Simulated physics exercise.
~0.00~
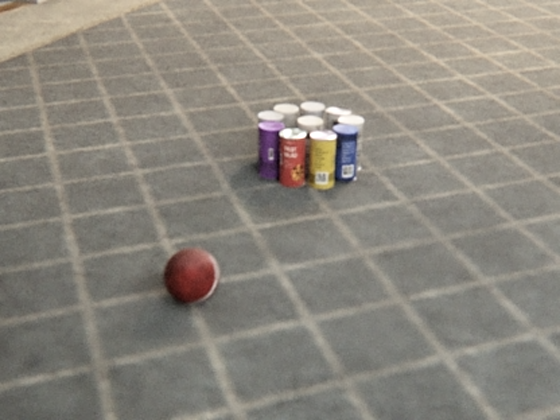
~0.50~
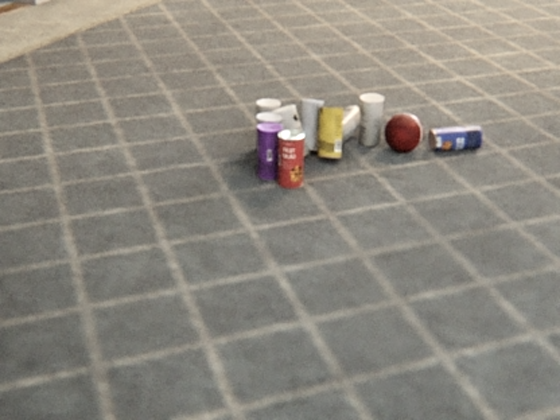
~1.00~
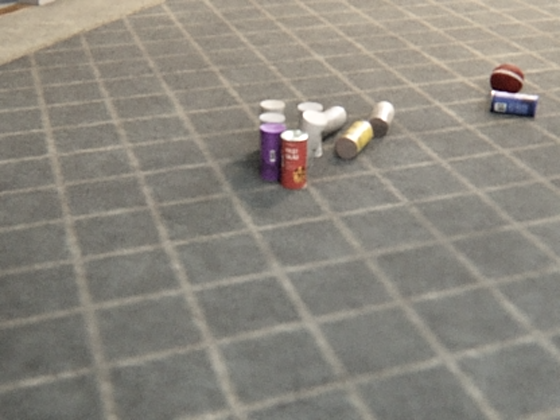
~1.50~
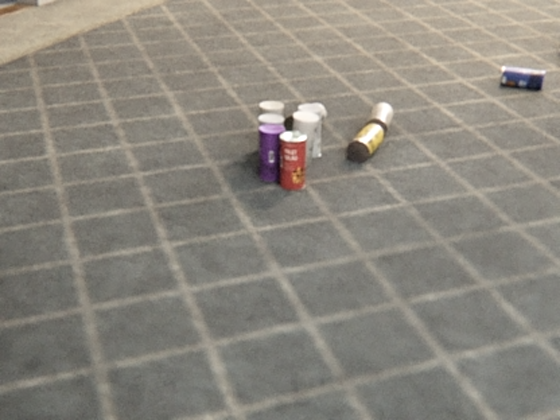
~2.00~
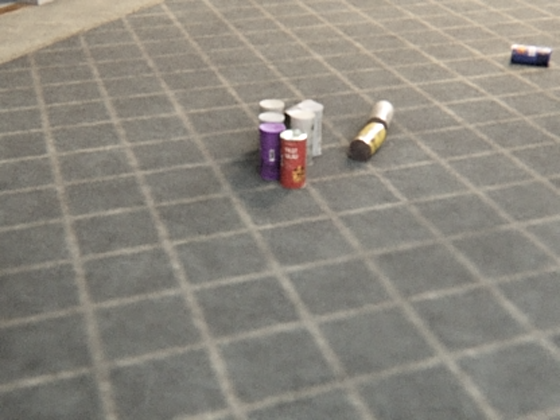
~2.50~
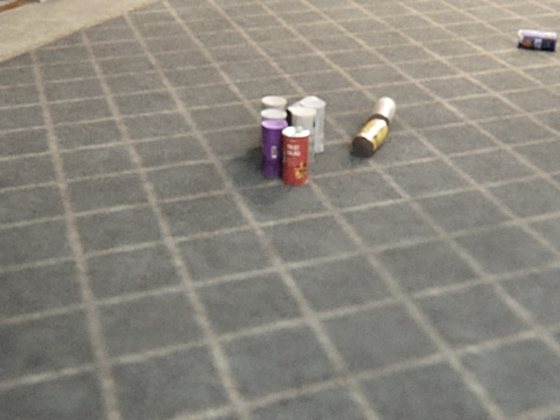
A red ball rolls into grouped cans, toppling several, while the blue one rolls far right.
